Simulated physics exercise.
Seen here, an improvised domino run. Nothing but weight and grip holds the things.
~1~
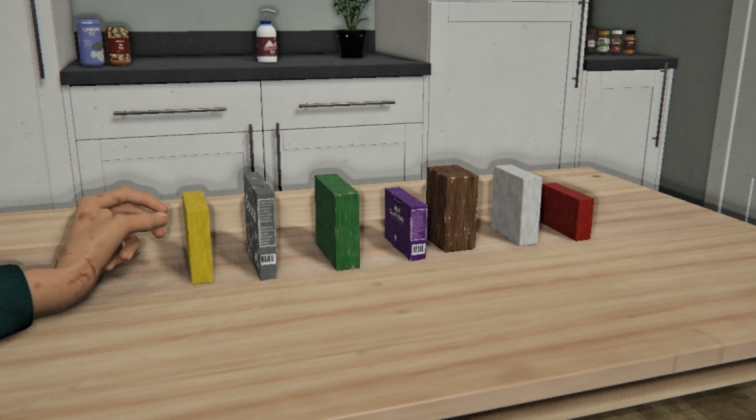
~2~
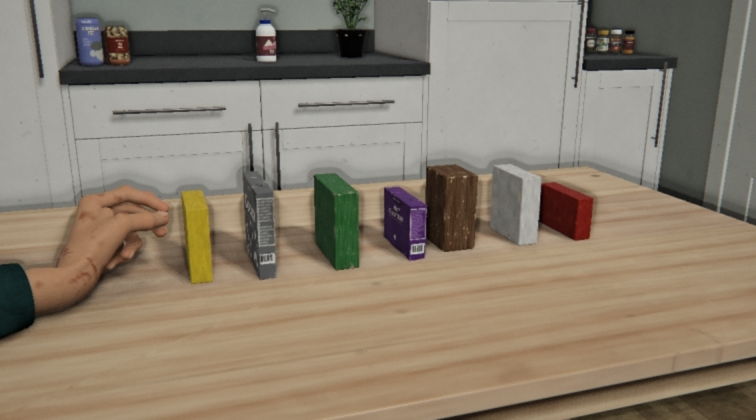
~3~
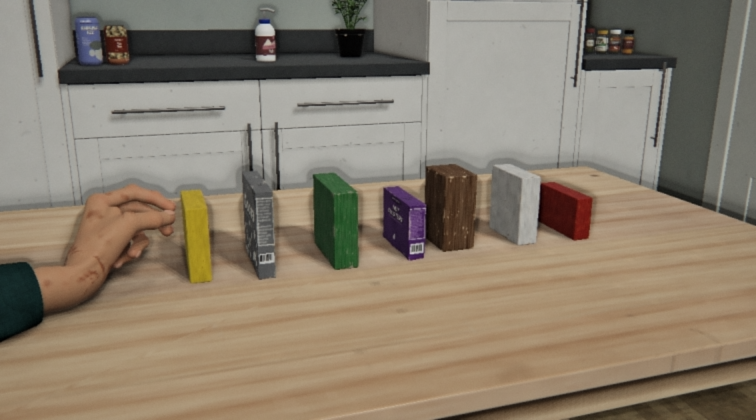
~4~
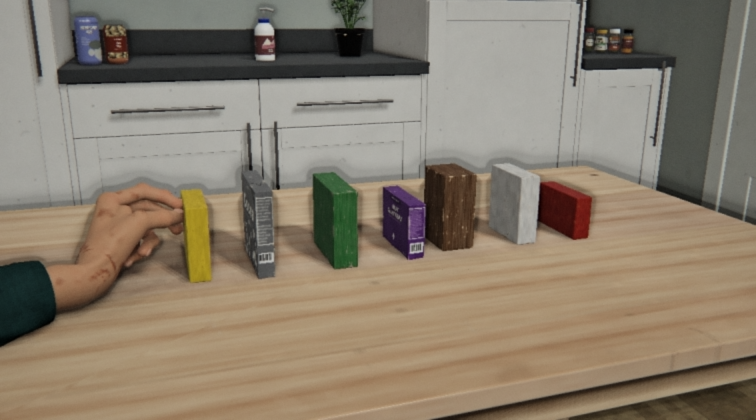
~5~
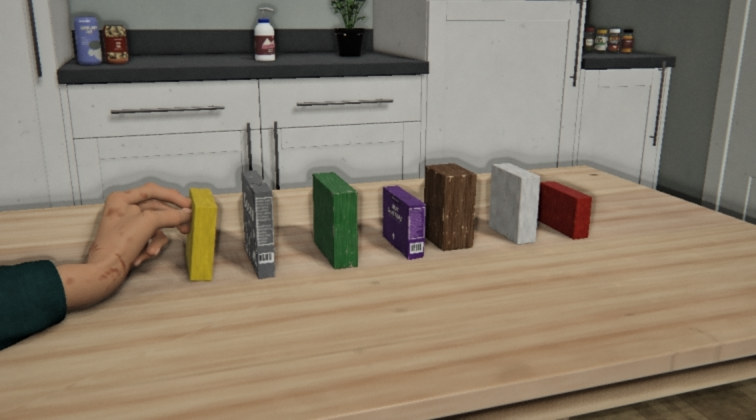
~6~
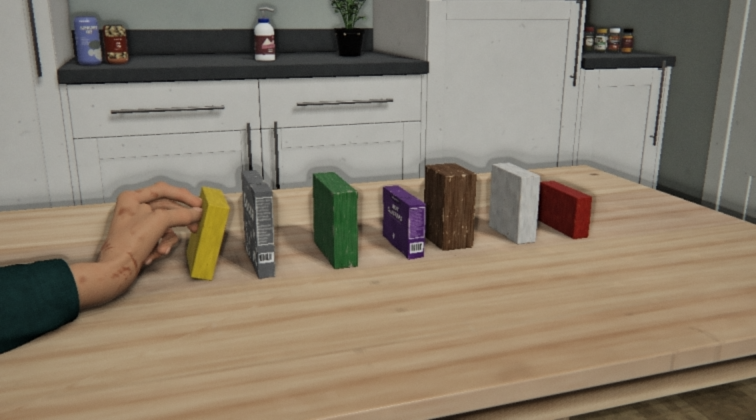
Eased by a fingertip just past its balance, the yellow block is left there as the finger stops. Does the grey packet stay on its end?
Tips past balance.
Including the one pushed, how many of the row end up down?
Total: 4.
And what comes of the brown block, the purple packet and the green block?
The brown block stays up, the purple packet tumbles and the green block tumbles.
Then, 0.20 s past the last view, yellow block 46° over; grey packet rocked 13° from its first pose near (268, 220).
Then, 0.40 s past the last view, yellow block 68° over; grey packet rocked 53° from its first pose near (296, 228); green block rocked 14° from its first pose.
Then, 0.60 s past the last view, yellow block 73° over; grey packet rocked 71° from its first pose near (305, 237); green block rocked 65° from its first pose; purple packet rocked 30° from its first pose.
Then, 0.70 s past the last view, yellow block 73° over; grey packet rocked 71° from its first pose near (305, 237); green block rocked 73° from its first pose; purple packet rocked 42° from its first pose.
Finally, down or leaning hard on the table, green block, purple packet and grey packet; the other 2 still in place. Final places as the last picture's camera would see them, grey packet near (305, 237).
